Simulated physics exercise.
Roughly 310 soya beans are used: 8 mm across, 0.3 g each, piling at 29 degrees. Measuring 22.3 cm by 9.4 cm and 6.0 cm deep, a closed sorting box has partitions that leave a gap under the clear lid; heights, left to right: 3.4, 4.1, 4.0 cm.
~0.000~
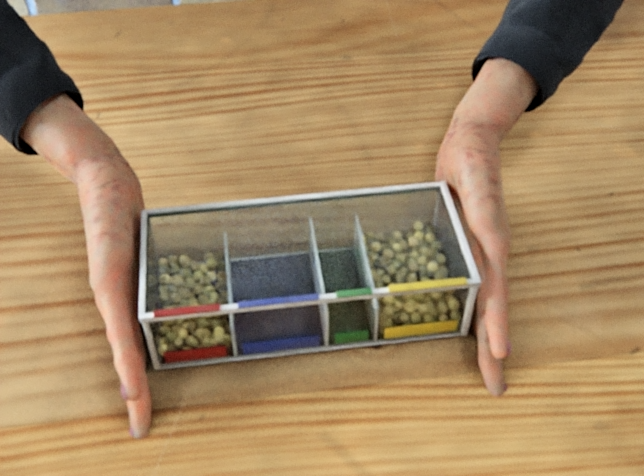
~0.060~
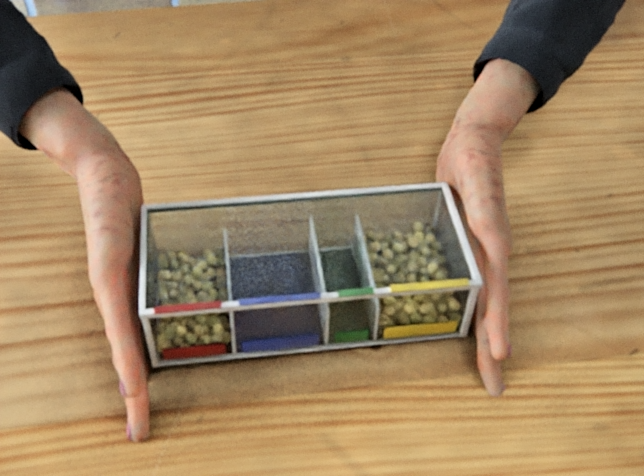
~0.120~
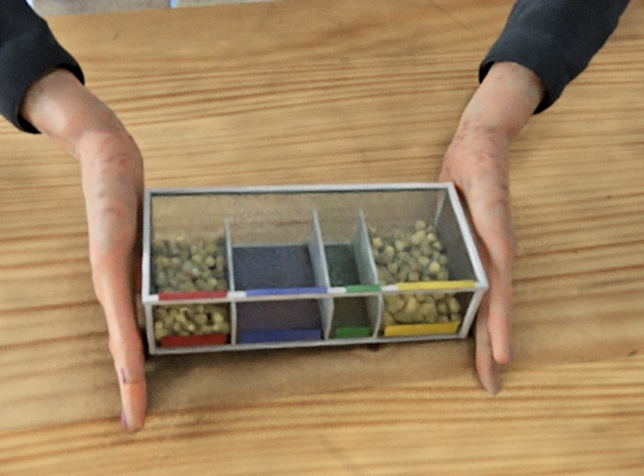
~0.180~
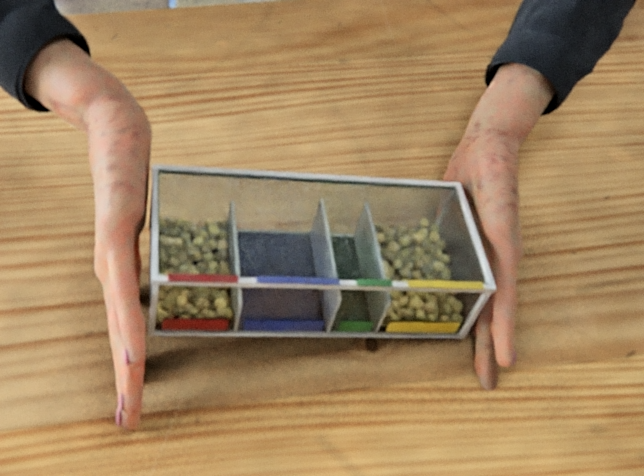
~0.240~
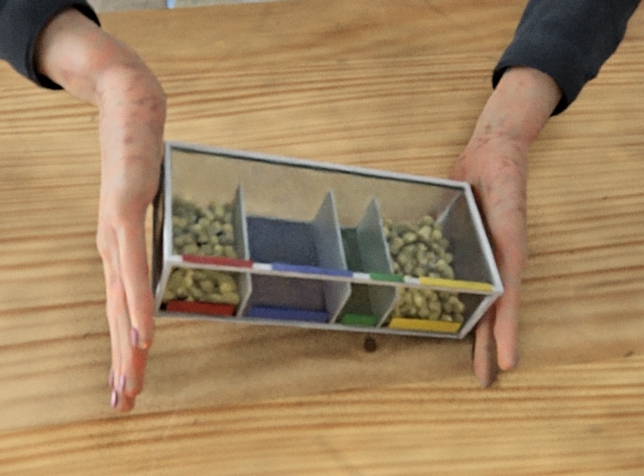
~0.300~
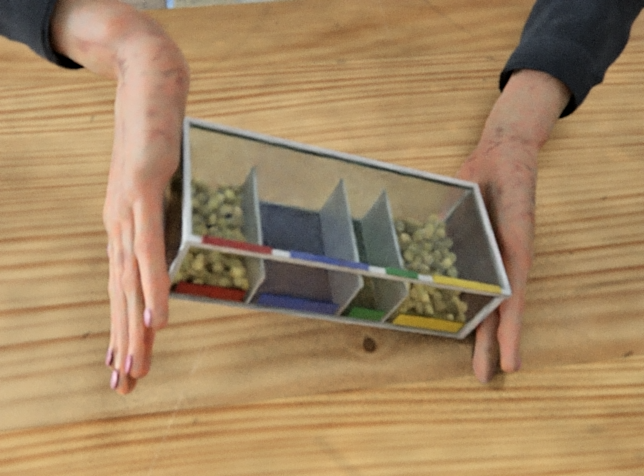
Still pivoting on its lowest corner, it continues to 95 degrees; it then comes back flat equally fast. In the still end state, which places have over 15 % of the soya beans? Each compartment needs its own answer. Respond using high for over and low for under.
Red compartment low, blue compartment low, green compartment low, yellow compartment high.
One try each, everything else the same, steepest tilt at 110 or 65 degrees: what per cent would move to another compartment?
35 and 5 %.
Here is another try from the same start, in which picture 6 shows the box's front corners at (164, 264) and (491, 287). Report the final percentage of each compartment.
In the end red holds 10 %, blue holds 5 %, green holds 0 % and yellow holds 85 %.
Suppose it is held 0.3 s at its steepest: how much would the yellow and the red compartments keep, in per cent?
In per cent: Yellow 90; red 5.
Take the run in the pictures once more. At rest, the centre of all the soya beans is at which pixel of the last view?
At about (405, 297).
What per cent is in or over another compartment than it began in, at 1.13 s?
Roughly 15 percent.
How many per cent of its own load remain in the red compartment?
I'd estimate about 10 %.
After 1.13 s, tilt 93 degrees; red 20 %, blue 15 %, yellow 65 %.
Then, at 1.68 s, tilt 40 degrees; red 5 %, blue 10 %, green 5 %, yellow 80 %.
After 2.29 s, tilt 0 degrees; red 5 %, blue 10 %, green 5 %, yellow 80 %.
By 2.8 s all is still; red 5 %, blue 10 %, green 5 %, yellow 80 %.
